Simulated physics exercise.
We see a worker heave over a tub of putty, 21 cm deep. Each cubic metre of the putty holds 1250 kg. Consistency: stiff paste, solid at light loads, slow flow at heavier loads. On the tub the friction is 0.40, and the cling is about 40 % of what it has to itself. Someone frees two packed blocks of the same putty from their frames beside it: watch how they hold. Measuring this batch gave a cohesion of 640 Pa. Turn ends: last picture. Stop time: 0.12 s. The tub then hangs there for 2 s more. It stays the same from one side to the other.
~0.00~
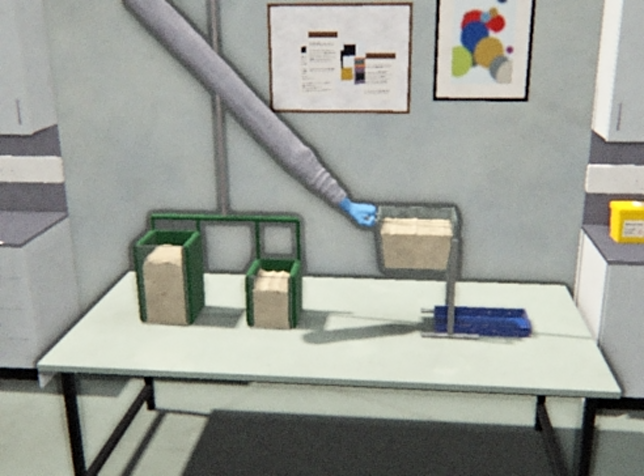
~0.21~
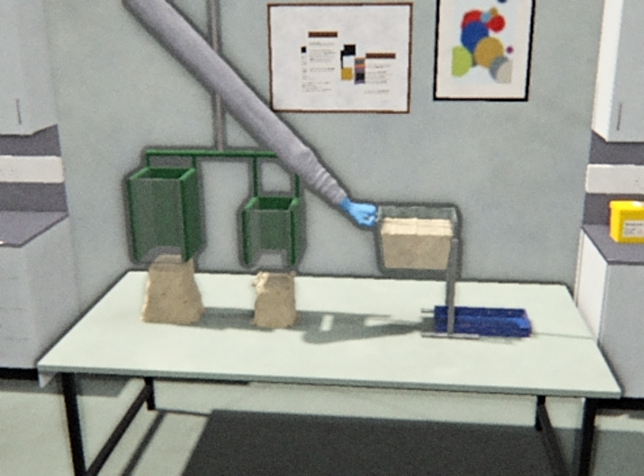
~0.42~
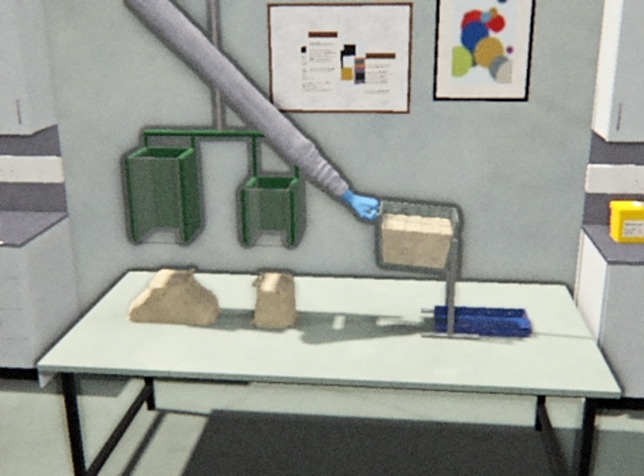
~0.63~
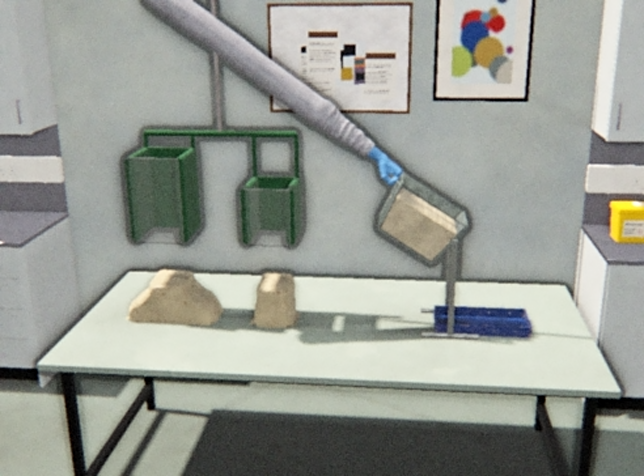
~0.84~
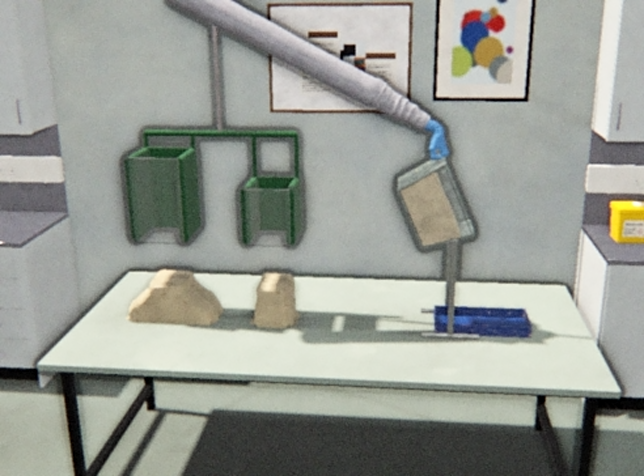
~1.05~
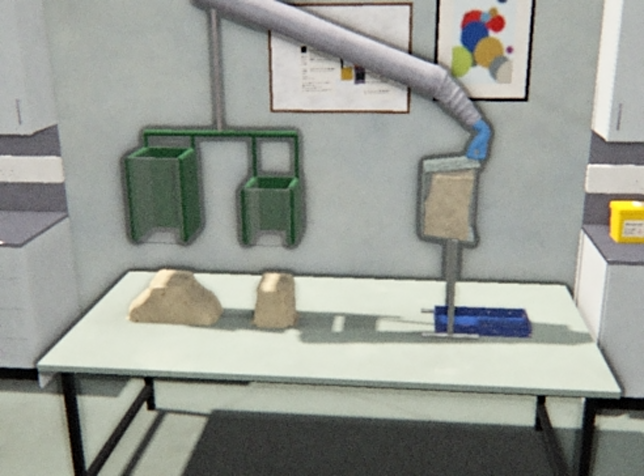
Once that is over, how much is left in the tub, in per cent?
30 %.
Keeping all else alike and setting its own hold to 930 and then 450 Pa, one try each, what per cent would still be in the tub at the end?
In order: Around 0 % and around 30 %.
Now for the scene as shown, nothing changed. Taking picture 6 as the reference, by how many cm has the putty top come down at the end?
17 cm.
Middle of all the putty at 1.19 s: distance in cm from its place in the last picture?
Looks like around 7 cm to me.
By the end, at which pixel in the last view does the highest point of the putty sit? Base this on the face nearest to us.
The highest point is near (457, 218) in the last picture.
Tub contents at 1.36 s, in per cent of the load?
About 40 %.
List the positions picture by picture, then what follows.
Handle-side rim at (380, 220), tilt 0 degrees; crest of the putty at (412, 233); block heights 31 cm, 20 cm (left to right), in the first frame.
Handle-side rim at (380, 220), tilt 0 degrees; crest of the putty at (412, 233); block heights 27 cm, 19 cm (left to right), in the second frame.
Handle-side rim at (382, 215), tilt 5 degrees; crest of the putty at (386, 228); block heights 19 cm, 19 cm (left to right), in the third frame.
Handle-side rim at (403, 184), tilt 33 degrees; crest of the putty at (400, 198); block heights 19 cm, 19 cm (left to right), in the fourth frame.
Handle-side rim at (446, 166), tilt 67 degrees; crest of the putty at (432, 175); block heights 19 cm, 19 cm (left to right), in the fifth frame.
Handle-side rim at (480, 169), tilt 91 degrees; crest of the putty at (441, 176); block heights 19 cm, 19 cm (left to right), in the sixth frame.
After 1.19 s, the tub is at 91 degrees and holds 79 %.
After 1.36 s, the tub is at 91 degrees and holds 41 %.
After 1.53 s, the tub is at 91 degrees and holds 33 %.
After 1.70 s, the tub is at 91 degrees and holds 30 %.
After 3.05 s, the tub is at 91 degrees and holds 30 %.
